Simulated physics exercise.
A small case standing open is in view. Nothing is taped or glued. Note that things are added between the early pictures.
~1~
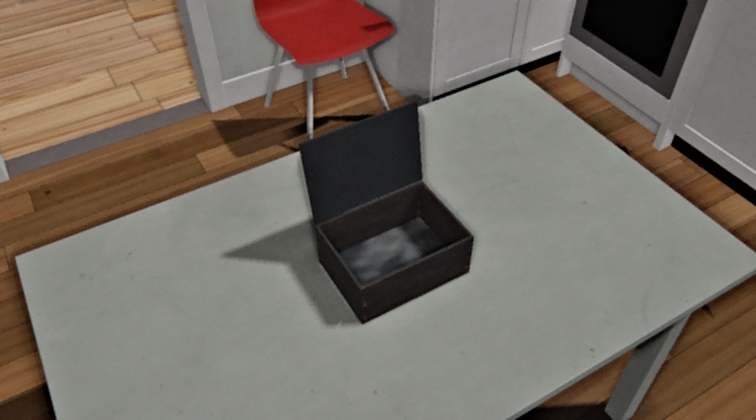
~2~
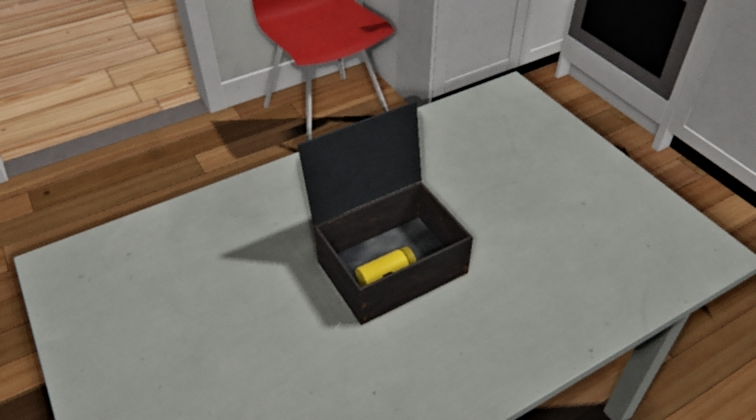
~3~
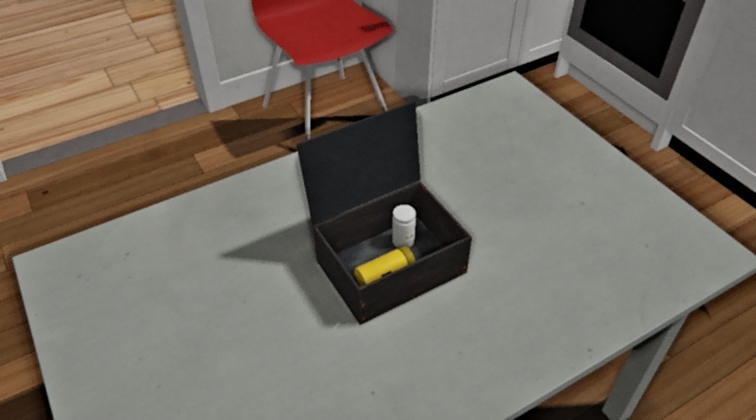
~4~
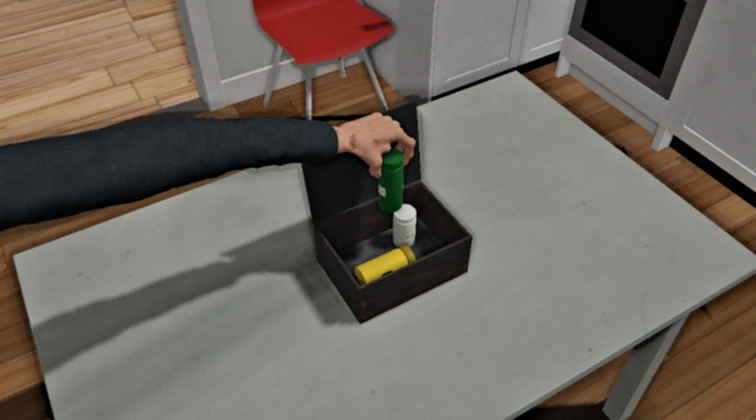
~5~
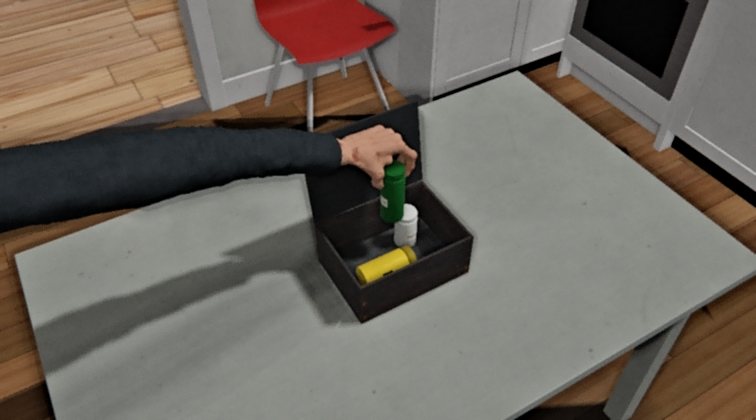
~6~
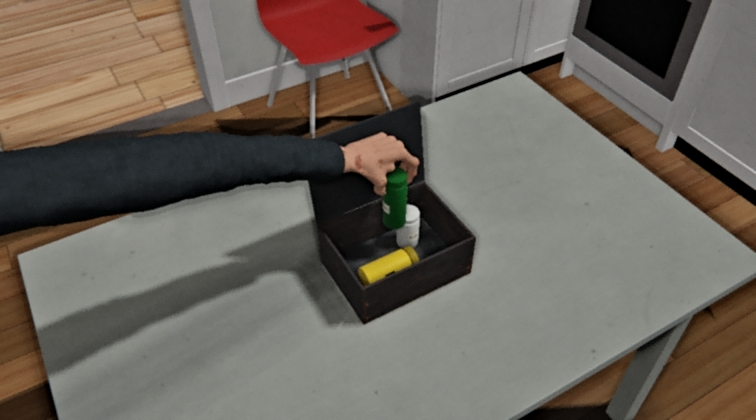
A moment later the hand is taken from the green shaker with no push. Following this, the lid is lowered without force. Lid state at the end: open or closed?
Closed.
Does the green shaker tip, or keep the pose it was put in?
Simply put, the green shaker gets tilted.
Then, 0.90 s later than the last frame, lid starting down; green shaker on its side near (361, 245); yellow shaker moved about its own width.
Then, 1.70 s later than the last frame, lid 49° above the rim; green shaker on its side near (361, 245); yellow shaker moved about its own width.
When it is over, lid shut; lying over in the box, green shaker; the other 2 as before. End places, in pixels of the last picture, green shaker near (361, 245).
